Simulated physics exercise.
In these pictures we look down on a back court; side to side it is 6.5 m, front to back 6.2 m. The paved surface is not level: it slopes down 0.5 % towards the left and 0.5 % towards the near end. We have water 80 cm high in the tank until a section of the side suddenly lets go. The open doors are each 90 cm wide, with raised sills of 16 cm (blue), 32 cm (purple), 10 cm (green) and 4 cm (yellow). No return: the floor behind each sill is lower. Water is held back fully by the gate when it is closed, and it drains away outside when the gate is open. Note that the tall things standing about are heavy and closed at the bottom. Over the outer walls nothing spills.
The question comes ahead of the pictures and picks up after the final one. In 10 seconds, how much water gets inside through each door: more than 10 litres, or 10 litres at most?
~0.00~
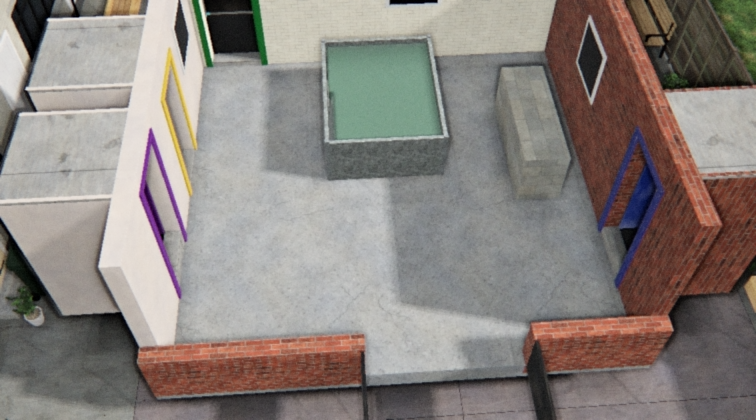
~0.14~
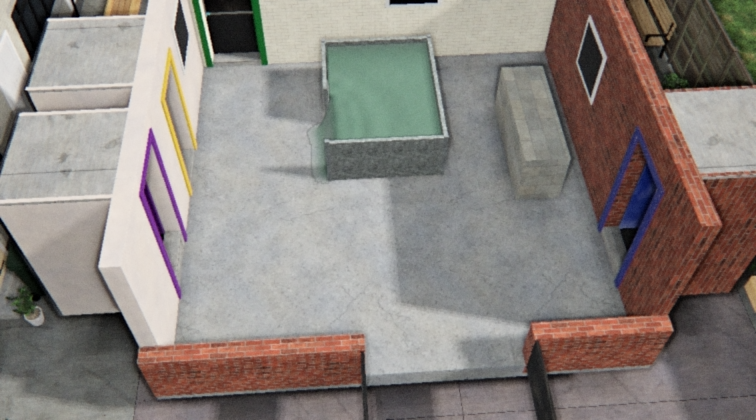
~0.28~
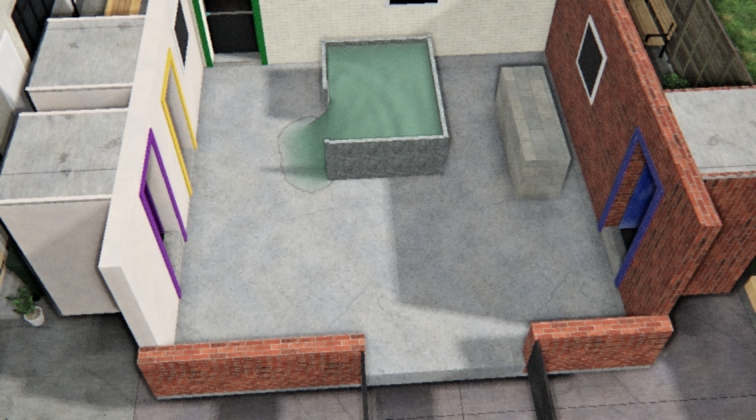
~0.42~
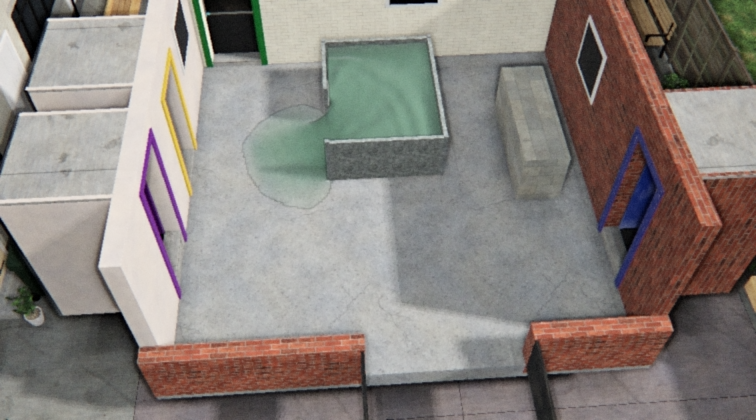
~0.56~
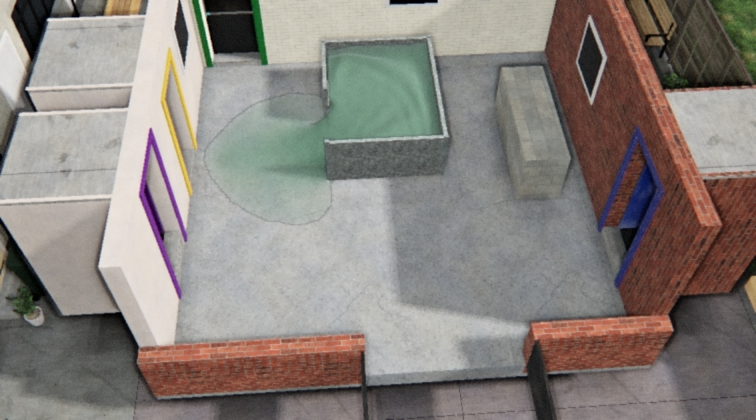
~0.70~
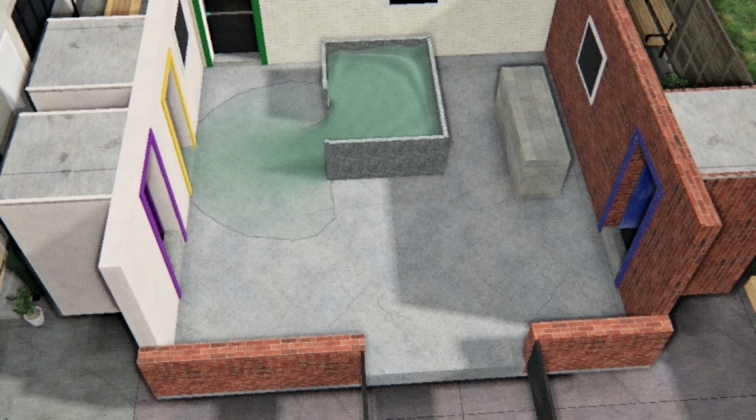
After that time: The blue door, 10 litres at most; the purple door, 10 litres at most; the green door, more than 10 litres; the yellow door, more than 10 litres.
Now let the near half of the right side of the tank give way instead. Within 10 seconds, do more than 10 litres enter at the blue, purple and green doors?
Then: Blue under, purple not over, green not over.
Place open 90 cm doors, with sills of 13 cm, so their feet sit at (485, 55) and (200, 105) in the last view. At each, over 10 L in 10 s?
Door 1: Limit not reached; door 2: Limit broken.
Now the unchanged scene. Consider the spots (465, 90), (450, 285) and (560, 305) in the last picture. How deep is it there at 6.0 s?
Around 1 cm, 3 cm and 2 cm, in the order given.
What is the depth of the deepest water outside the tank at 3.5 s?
Roughly 28 cm.
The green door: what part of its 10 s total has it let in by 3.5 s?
Some 65 per cent by then.
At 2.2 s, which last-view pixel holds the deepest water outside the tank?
Spot: Approx. (172, 371).
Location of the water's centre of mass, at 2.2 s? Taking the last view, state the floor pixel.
At roughly (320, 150).
After 1.4 s water covers 25 % of the floor and is deepest (44 cm) near (323, 157); blue door not reached, purple door 18 cm at the sill, 0 L in, green door 3 cm at the sill, 0 L in, yellow door 17 cm at the sill, 151 L in.
After 2.2 s water covers 30 % of the floor and is deepest (50 cm) near (172, 371); blue door not reached, purple door 22 cm at the sill, 0 L in, green door 20 cm at the sill, 21 L in, yellow door 23 cm at the sill, 368 L in.
After 3.5 s water covers 50 % of the floor and is deepest (28 cm) near (172, 371); blue door not reached, purple door 15 cm at the sill, 0 L in, green door 18 cm at the sill, 94 L in, yellow door 24 cm at the sill, 608 L in.
After 6.0 s water covers 85 % of the floor and is deepest (19 cm) near (174, 359); blue door 8 cm at the sill, 0 L in, purple door 10 cm at the sill, 0 L in, green door 10 cm at the sill, 138 L in, yellow door 17 cm at the sill, 843 L in.
After 10.0 s water covers 95 % of the floor and is deepest (12 cm) near (172, 371); blue door 7 cm at the sill, 0 L in, purple door 7 cm at the sill, 0 L in, green door 5 cm at the sill, 141 L in, yellow door 10 cm at the sill, 999 L in.
